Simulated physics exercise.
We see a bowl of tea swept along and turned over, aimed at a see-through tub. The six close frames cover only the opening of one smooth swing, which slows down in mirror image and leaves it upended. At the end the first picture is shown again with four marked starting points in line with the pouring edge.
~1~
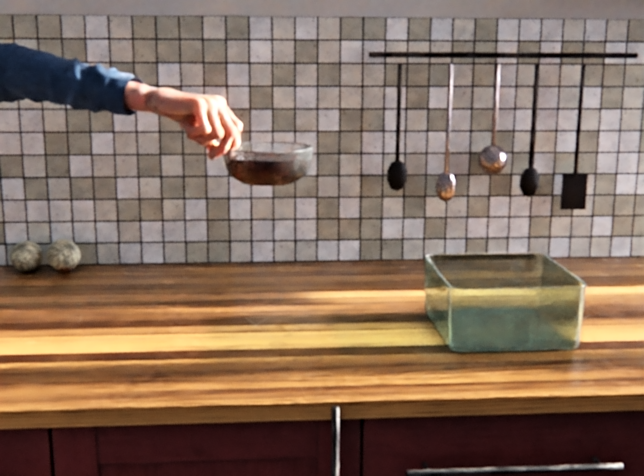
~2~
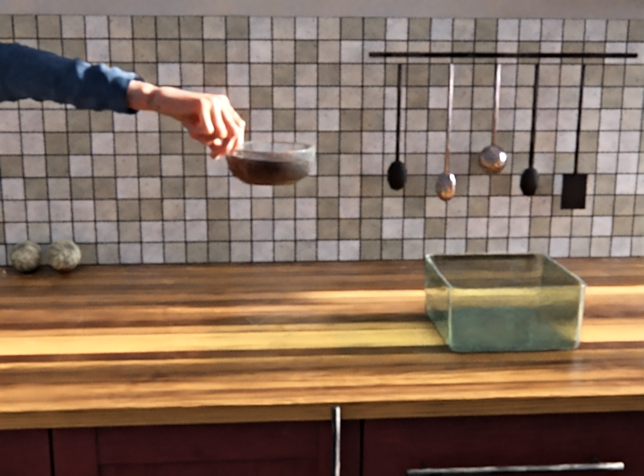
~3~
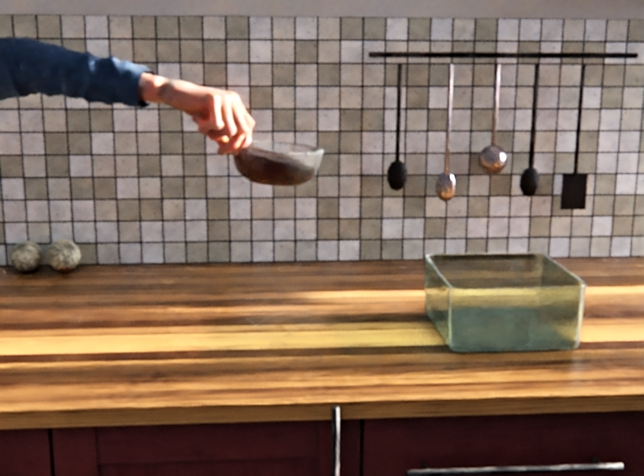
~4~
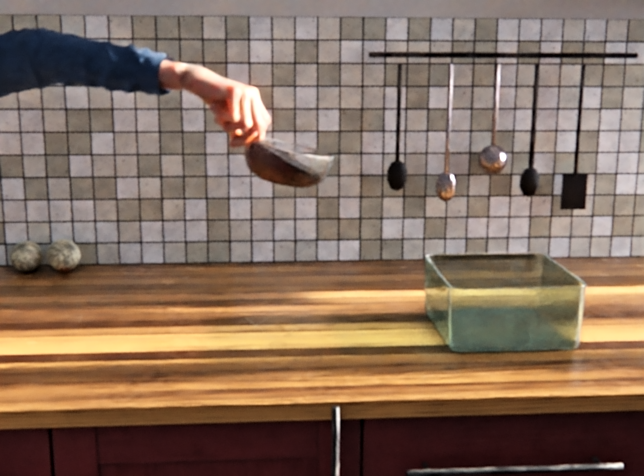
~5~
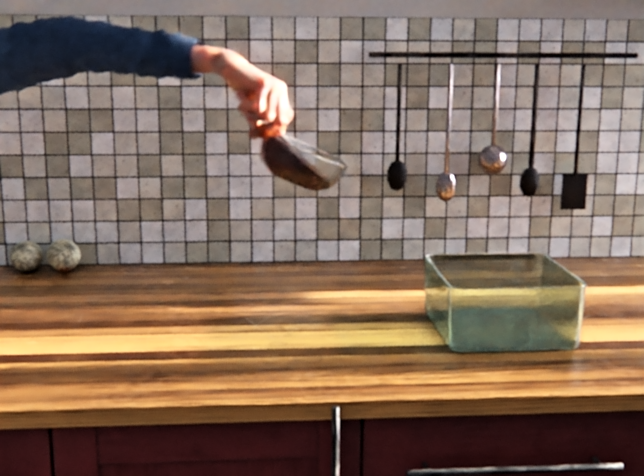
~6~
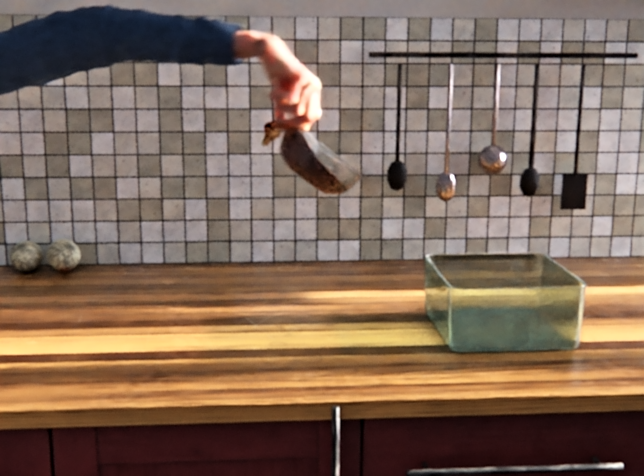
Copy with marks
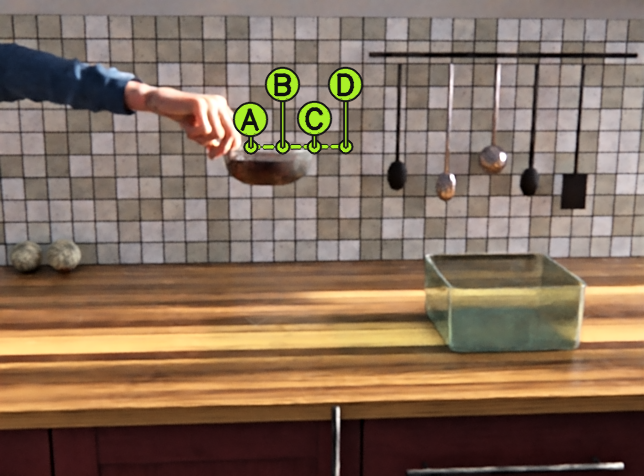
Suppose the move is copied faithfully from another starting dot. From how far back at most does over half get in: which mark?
That is spot A.
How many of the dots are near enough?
All four.
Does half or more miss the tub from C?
No, that is safe.
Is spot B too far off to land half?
No, that is safe.
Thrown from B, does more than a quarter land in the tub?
Yes.
On the marked copy, A at (250, 147); B at (282, 146); C at (314, 146); D at (345, 146).
For spot A, about 63 % lands in the tub, 19 % falls short and 19 % goes beside or beyond.
For spot B, about 66 % lands in the tub, 18 % falls short and 16 % goes beside or beyond.
For spot C, about 82 % lands in the tub, 14 % falls short and 3 % goes beside or beyond.
For spot D, about 77 % lands in the tub, 7 % falls short and 15 % goes beside or beyond.
